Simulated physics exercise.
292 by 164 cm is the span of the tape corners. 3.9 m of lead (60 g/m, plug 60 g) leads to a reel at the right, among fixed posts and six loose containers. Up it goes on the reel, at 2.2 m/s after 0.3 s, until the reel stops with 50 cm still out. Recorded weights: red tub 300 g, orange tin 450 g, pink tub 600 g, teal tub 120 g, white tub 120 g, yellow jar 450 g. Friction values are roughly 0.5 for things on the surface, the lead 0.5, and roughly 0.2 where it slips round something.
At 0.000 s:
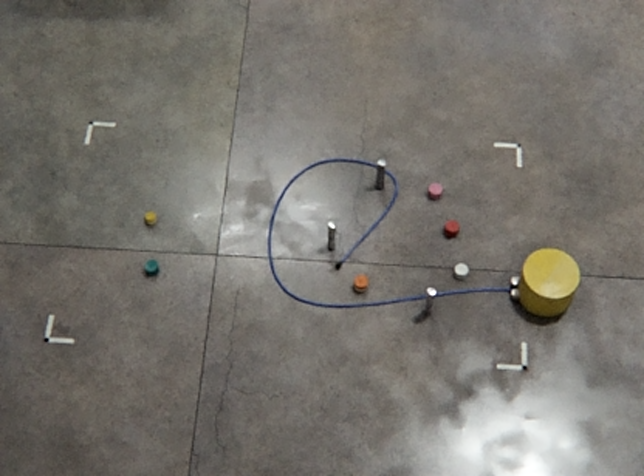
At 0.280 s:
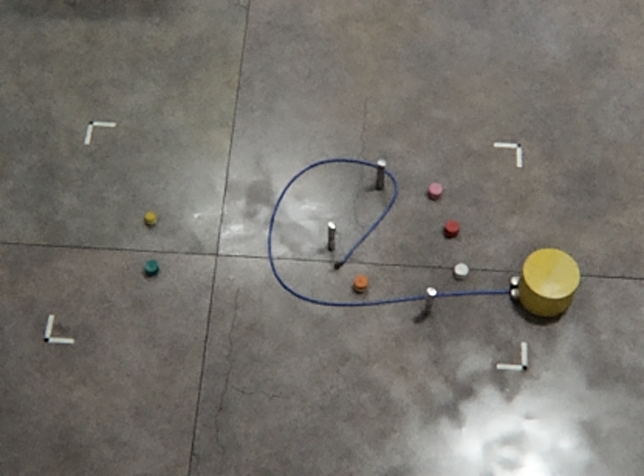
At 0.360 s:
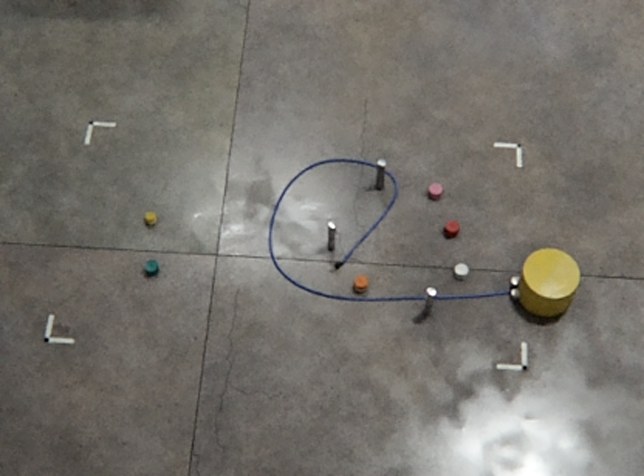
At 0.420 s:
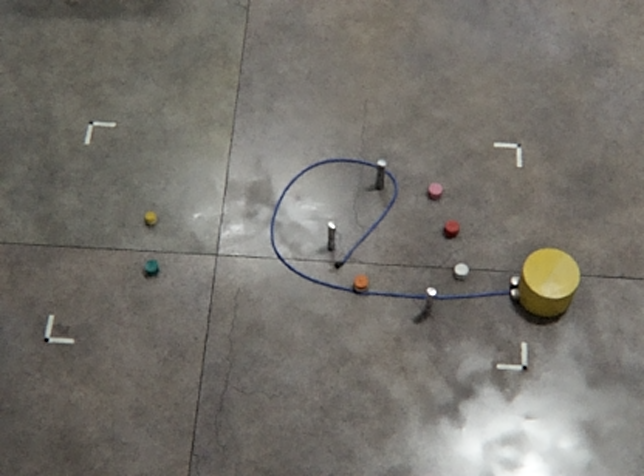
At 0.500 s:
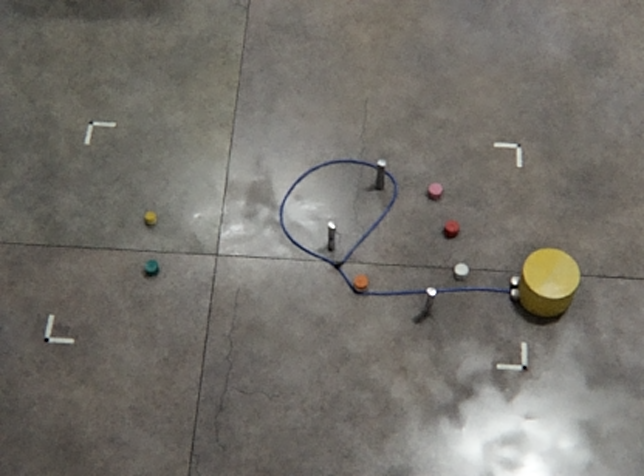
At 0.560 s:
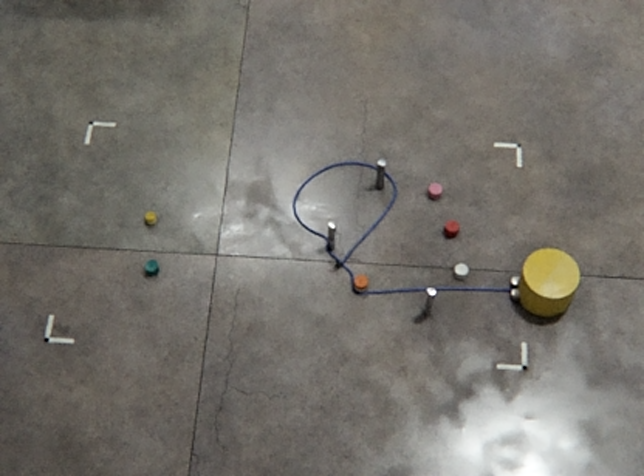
The clip opens on a blue lead lying in a wide loop around upright posts on a grey floor, running right to a yellow reel among small coloured tubs. The lead draws in toward the reel, its loop shrinking from the left and bottom until it bends against the orange tin and a post.
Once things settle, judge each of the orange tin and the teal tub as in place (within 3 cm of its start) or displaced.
As I see it, the orange tin is no longer where it was; the teal tub is still about where it was.
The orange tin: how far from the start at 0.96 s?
For the orange tin, I'd say close to 10 cm.
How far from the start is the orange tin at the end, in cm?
For the orange tin, it's 30 cm.
At 1.0 s, plug at (353, 238); orange tin 10 cm off its start.
At 1.4 s, plug at (313, 202); orange tin 28 cm off its start.
At 1.8 s, plug at (433, 324); orange tin 28 cm off its start at (388, 251).
At 2.2 s, plug at (519, 311); orange tin 28 cm off its start, white tub lifted 36 cm.
At 3.0 s, plug at (554, 285); orange tin 28 cm off its start at (388, 251), teal tub 0 cm off its start at (151, 265), white tub lifted 13 cm.
